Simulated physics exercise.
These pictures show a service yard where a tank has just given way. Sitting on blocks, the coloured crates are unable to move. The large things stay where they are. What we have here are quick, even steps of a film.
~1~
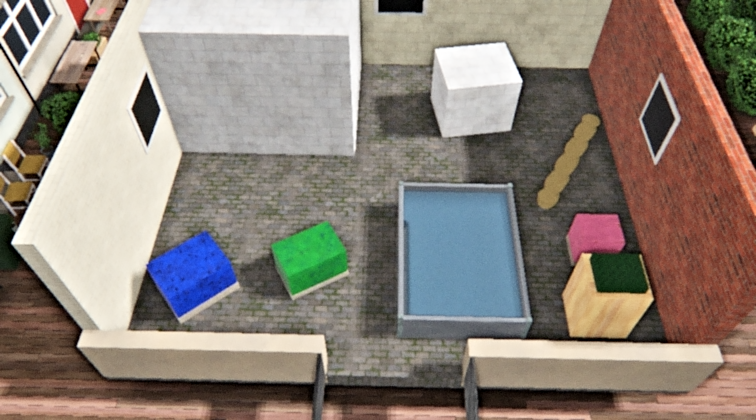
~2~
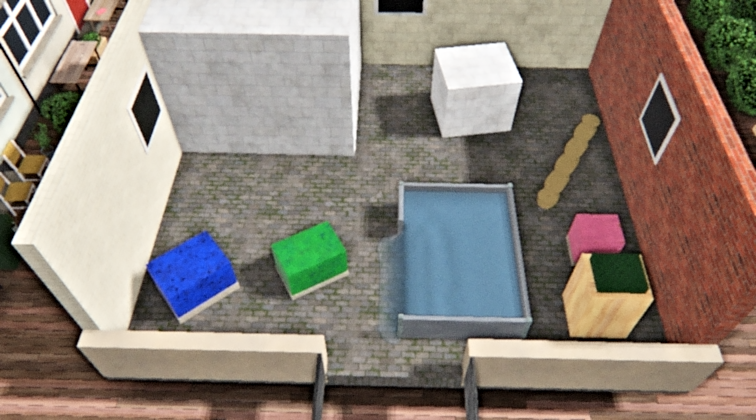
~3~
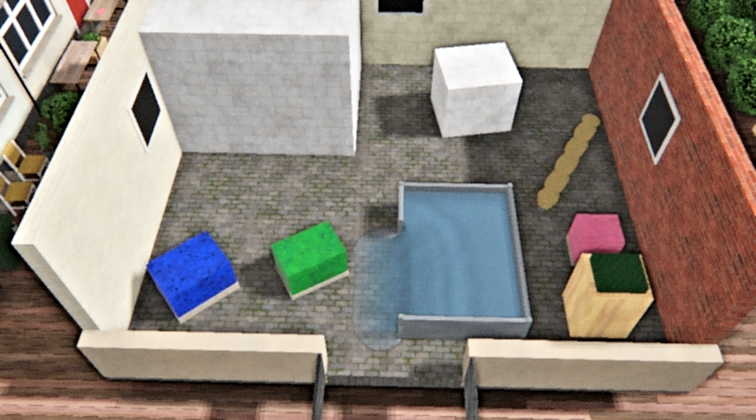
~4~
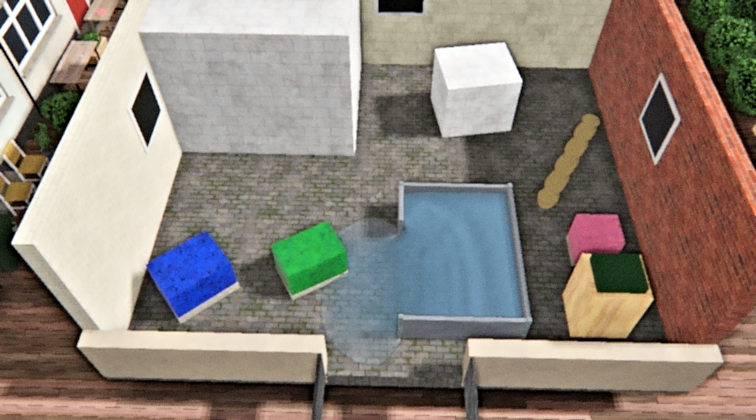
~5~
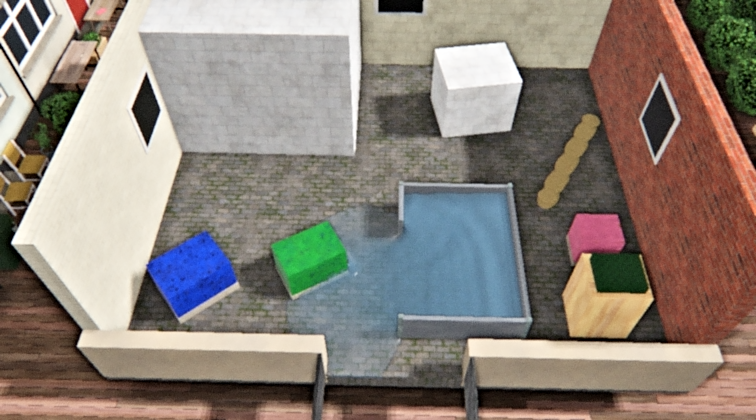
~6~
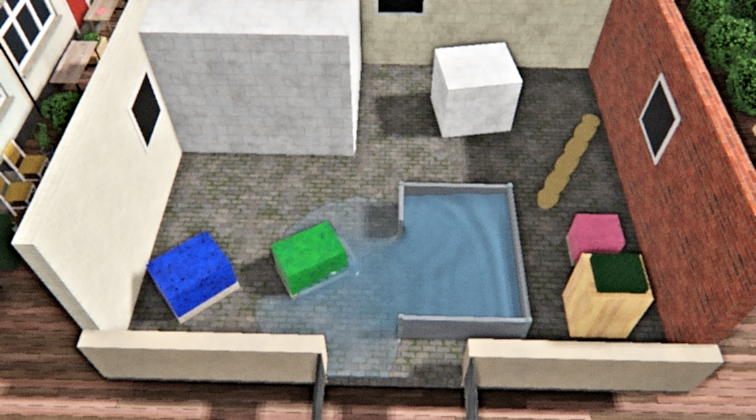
Water pouring from the open left side of a tank in a walled yard, spreading leftward across paving around a green crate.
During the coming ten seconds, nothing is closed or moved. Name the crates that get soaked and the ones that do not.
The blue crate gets soaked; the pink crate does not get soaked; the green crate gets soaked.
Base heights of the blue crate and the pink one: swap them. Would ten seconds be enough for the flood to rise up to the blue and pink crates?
In that case the blue one is flooded and the pink one is left dry.
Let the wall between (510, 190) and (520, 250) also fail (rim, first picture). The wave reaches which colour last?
That would be the blue one.
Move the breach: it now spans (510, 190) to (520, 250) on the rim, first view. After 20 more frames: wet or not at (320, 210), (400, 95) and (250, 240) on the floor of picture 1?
One after the other: Not flooded, dry, no water.
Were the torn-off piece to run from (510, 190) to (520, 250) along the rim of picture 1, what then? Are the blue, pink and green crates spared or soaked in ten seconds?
I'd say the blue crate stays clear, while the pink crate is overrun and the green crate stays clear.
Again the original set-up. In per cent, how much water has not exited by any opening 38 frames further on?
My figure: Some 88 per cent.
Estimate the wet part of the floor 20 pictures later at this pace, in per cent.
About 45 in a hundred.
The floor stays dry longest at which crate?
From the pictures, the pink one.
A moment on, water covers 20 % of the floor; the blue crate water round its plinth, the pink crate not reached, the green crate water round its plinth.
Next, water covers 30 % of the floor; the blue crate water round its plinth, the pink crate not reached, the green crate water round its plinth.
Then, water covers 45 % of the floor; the blue crate water round its plinth, the pink crate not reached, the green crate water round its plinth.
Later, water covers 50 % of the floor; the blue crate water round its plinth, the pink crate not reached, the green crate water round its plinth.
In the end, water covers 75 % of the floor; the blue crate was topped, the pink crate stayed above the water, the green crate was topped.
